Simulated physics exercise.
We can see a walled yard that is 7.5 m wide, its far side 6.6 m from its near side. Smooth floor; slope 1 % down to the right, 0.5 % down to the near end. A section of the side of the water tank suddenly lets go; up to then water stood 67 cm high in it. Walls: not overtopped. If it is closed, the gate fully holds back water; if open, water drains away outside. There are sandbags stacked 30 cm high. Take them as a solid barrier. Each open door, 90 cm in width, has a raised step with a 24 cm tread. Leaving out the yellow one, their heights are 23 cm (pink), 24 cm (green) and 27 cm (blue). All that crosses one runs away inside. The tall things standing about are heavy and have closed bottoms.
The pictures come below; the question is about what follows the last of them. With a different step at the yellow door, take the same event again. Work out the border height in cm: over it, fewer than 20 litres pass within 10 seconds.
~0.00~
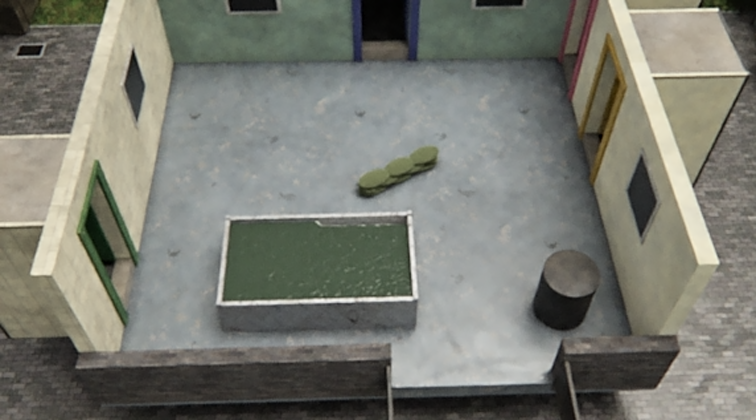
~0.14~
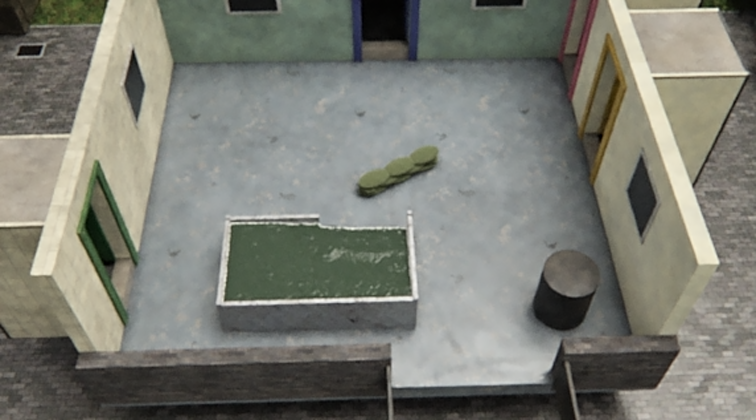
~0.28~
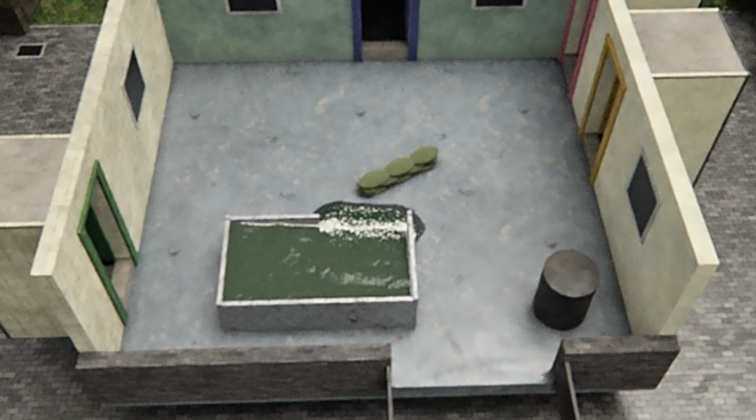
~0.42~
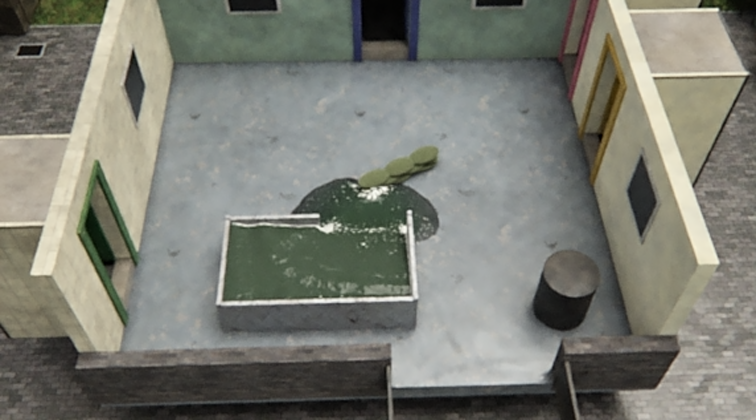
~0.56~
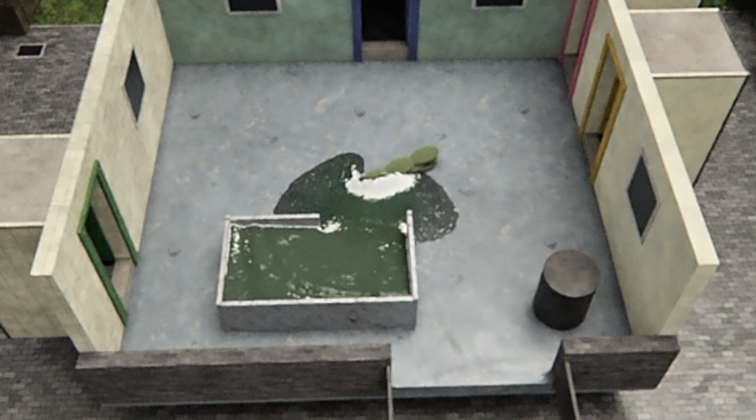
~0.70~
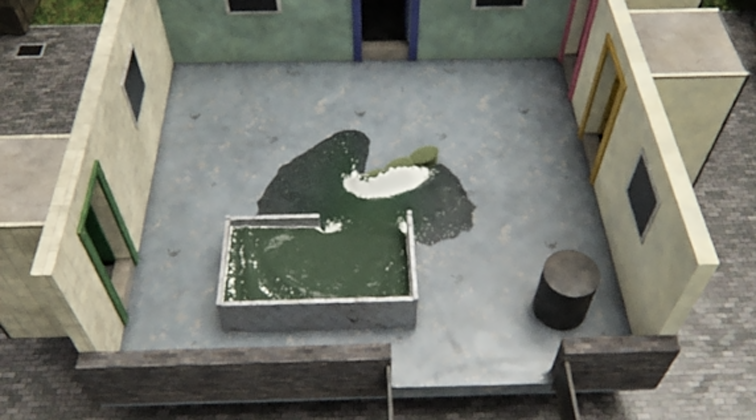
Border at about 20 cm.
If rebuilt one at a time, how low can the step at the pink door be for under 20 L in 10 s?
Pink door - some 13.5 centimetres.
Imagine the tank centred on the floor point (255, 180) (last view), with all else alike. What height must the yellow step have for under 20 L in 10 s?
In that case about 8.5 cm.
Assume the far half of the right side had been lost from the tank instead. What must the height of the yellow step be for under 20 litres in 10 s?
A minimum of about 11.5 cm.
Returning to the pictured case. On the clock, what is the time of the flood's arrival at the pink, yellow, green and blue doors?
Reading them off: Pink 2.4 s, then yellow 1.8 s, then green 6.5 s, then blue 1.8 s.
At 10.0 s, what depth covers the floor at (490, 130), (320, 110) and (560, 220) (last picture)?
First 4, then 5, then 7 cm.
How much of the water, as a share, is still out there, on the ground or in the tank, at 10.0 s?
Remaining share: Around 96 %.
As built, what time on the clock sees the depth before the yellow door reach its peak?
Crest at t of about 2.2 s.
After 1.4 s water covers 25 % of the floor, deepest (42 cm) near (376, 203); it has not reached the yellow door.
After 3.0 s water covers 60 % of the floor, deepest (30 cm) near (556, 61); 23 cm at the yellow door, 23 litres in over its 18 cm step.
After 10.0 s water covers 95 % of the floor, deepest (13 cm) near (633, 365); 8 cm at the yellow door, 35 litres in over its 18 cm step.
At the yellow door as built, the water arrived by 1.8 s and peaked near 28 cm at 2.2 s.
With a step of 17.5 cm, 40 litres would have come in within the 10 s; with 24 cm, 5 litres. So under 20 litres takes about 20 cm.
